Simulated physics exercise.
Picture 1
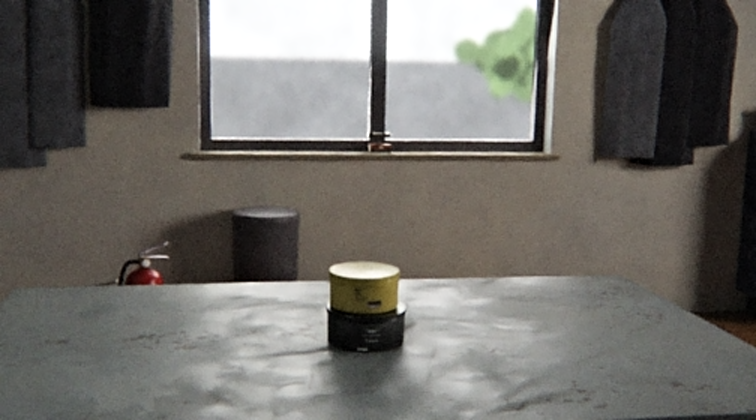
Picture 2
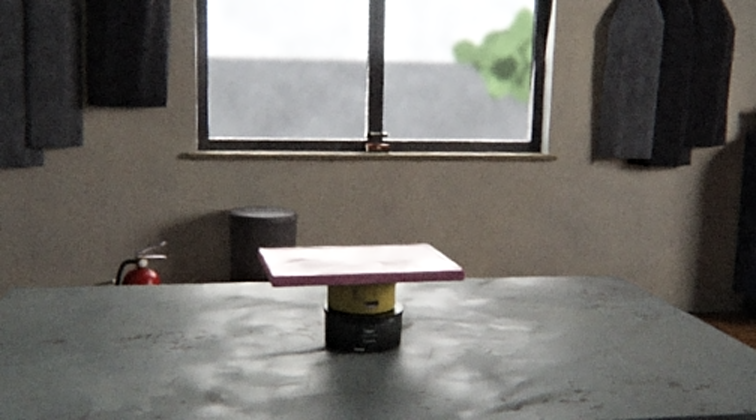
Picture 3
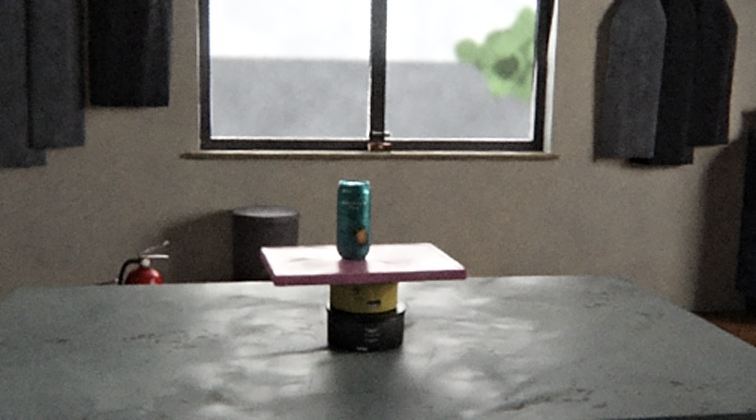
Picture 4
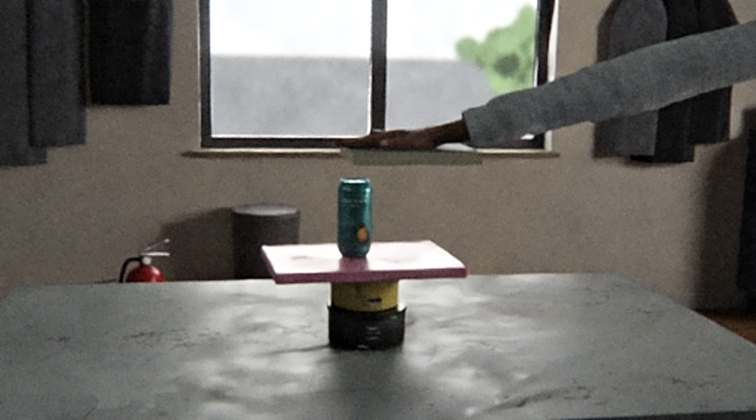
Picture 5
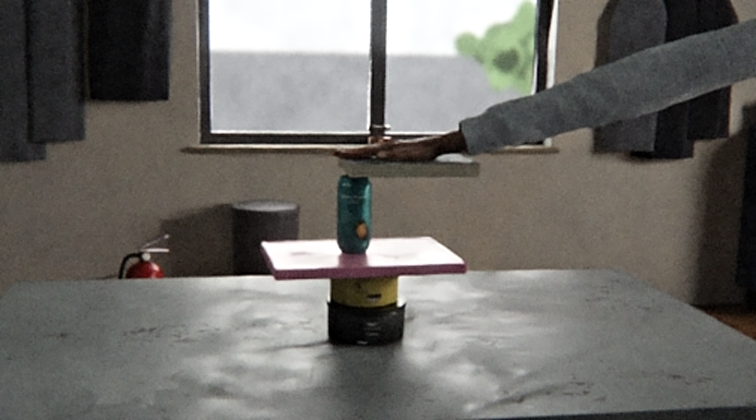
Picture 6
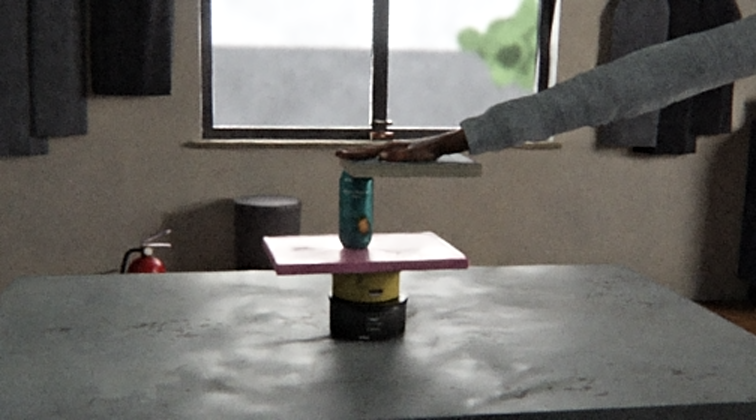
A pink tray and then a teal can appeared on top of a yellow tub and a black one, and a hand lowered a flat grey book onto the can.
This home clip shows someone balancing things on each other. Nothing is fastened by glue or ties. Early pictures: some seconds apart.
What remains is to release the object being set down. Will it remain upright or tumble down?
Looks like it isn't steady enough.
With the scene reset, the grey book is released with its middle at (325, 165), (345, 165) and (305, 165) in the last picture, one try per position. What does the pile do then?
First try: It comes apart; second try: It holds; third try: It loses its balance.
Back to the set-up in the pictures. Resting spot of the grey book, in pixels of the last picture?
Roughly at pixel (402, 197).
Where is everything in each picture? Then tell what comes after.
The last thing is not in view yet; black tub (366, 324), in the first picture.
The last thing is not in view yet; pink tray (357, 264), in the second picture.
The last thing is not in view yet; black tub (366, 323), in the third picture.
Still above its spot; grey book (409, 153); pink tray (360, 261), in the fourth picture.
Still above its spot; grey book (406, 164); black tub (366, 317), in the fifth picture.
In place under the hand; grey book (408, 165); pink tray (362, 252), in the sixth picture.
Then, 0.20 s later than the last frame, grey book now fallen.
Then, 0.30 s later than the last frame, pink tray tilted by 3°.
Then, 0.40 s later than the last frame, turquoise can tilted by 5°.
When it is over, fallen, grey book; left askew, turquoise can; the other 3 as before. End places, in pixels of the last picture, grey book near (402, 197). The pile gives way.
